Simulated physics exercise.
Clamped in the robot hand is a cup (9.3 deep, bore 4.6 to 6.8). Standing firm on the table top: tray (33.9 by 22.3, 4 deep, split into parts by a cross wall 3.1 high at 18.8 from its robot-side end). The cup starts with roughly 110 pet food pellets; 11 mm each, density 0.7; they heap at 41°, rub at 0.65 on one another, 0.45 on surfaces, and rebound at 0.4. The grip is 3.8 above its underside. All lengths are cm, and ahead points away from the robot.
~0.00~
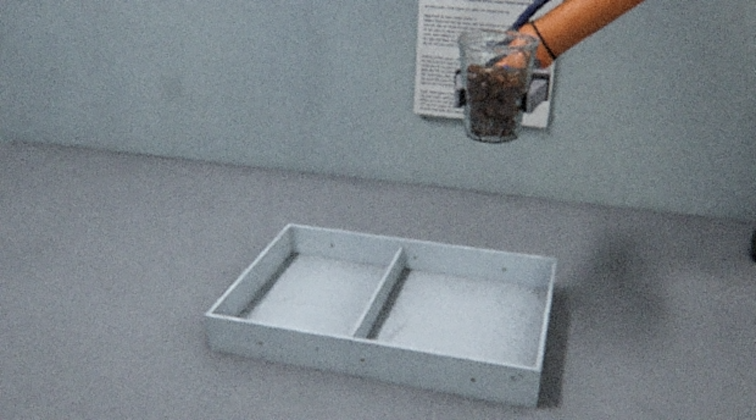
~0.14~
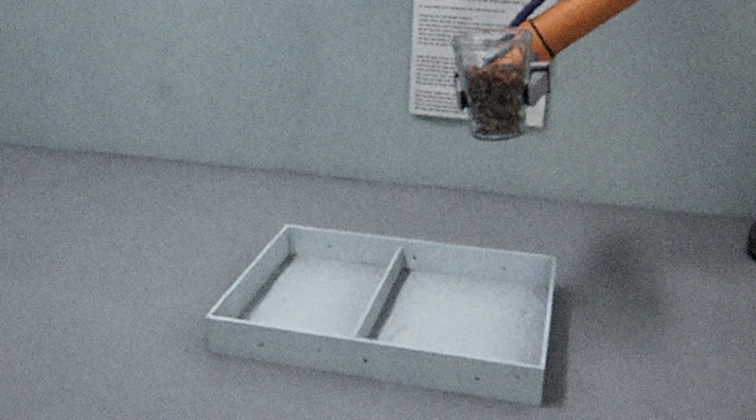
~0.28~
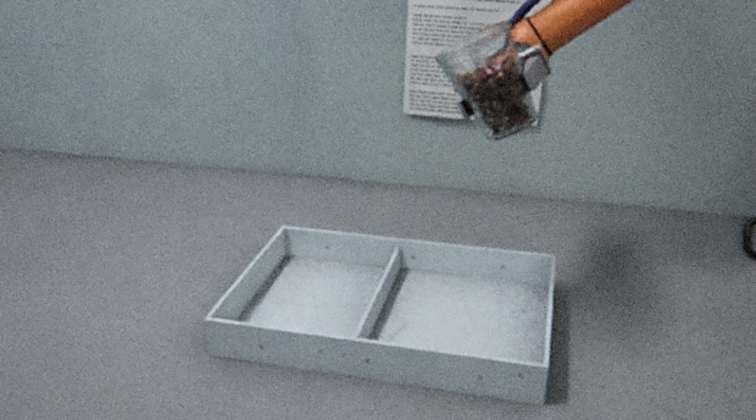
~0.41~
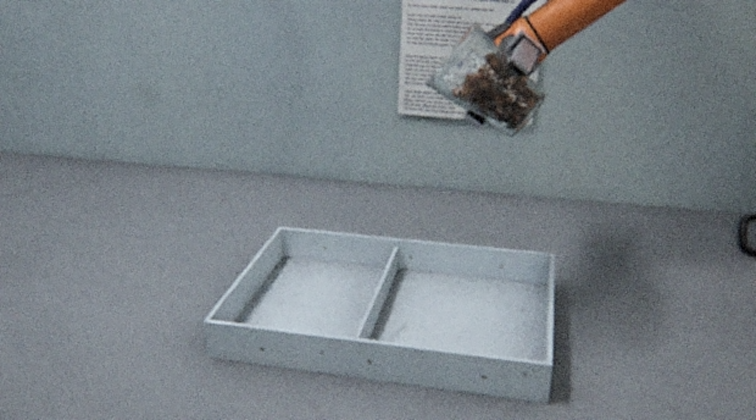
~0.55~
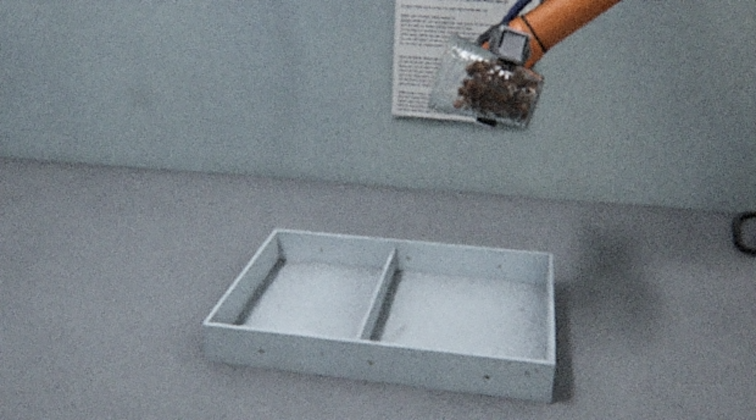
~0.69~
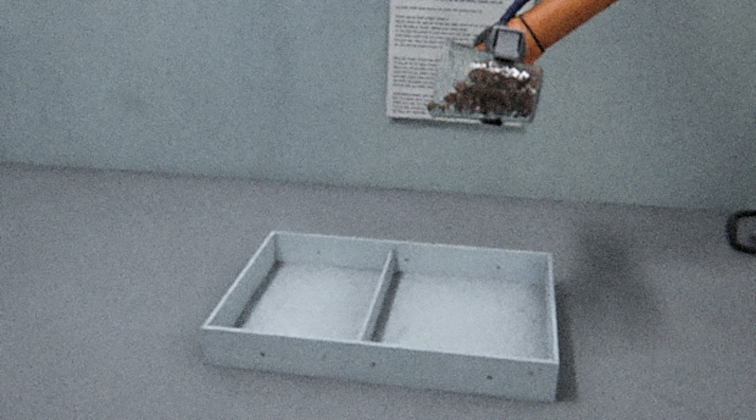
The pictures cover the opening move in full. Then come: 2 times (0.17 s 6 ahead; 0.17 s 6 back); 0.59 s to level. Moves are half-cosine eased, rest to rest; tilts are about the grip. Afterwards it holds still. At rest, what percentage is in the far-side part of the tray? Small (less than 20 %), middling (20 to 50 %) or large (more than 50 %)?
Share in the far-side part of the tray: Middling (20 to 50 %).
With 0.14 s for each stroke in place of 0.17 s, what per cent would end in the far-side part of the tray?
Then about 60 per cent.
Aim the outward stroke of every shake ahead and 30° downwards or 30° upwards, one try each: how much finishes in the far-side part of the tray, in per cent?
Some 15 and 55 per cent.
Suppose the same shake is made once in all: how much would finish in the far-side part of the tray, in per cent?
It would be near 25 per cent.
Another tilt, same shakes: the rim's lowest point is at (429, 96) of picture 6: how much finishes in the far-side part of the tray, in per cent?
Some 10 per cent.
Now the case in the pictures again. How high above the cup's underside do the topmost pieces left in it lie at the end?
About 4.0 cm.
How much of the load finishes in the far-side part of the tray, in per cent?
Some 40 per cent.
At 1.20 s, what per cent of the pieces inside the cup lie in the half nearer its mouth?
About 55 per cent.
By 1.20 s, tilted 82° forward, highest piece 27 above the table; 59 in the cup, 29 in the far-side part, 18 in the robot-side part, 1 in flight or on a rim.
By 1.71 s, tilted 32° forward, highest piece 30 above the table; 42 in the far-side part, 33 in the cup, 31 in the robot-side part, 1 on the table or floor.
By 2.16 s, level, highest piece 27 above the table; 42 in the far-side part, 33 in the cup, 31 in the robot-side part, 1 on the table or floor.
By 3.21 s, level, highest piece 27 above the table; 42 in the far-side part, 33 in the cup, 31 in the robot-side part, 1 on the table or floor.
Final count, 42 in the far-side part, 33 in the cup, 31 in the robot-side part, 1 on the table or floor. That is 39 % in the far-side part of the tray.
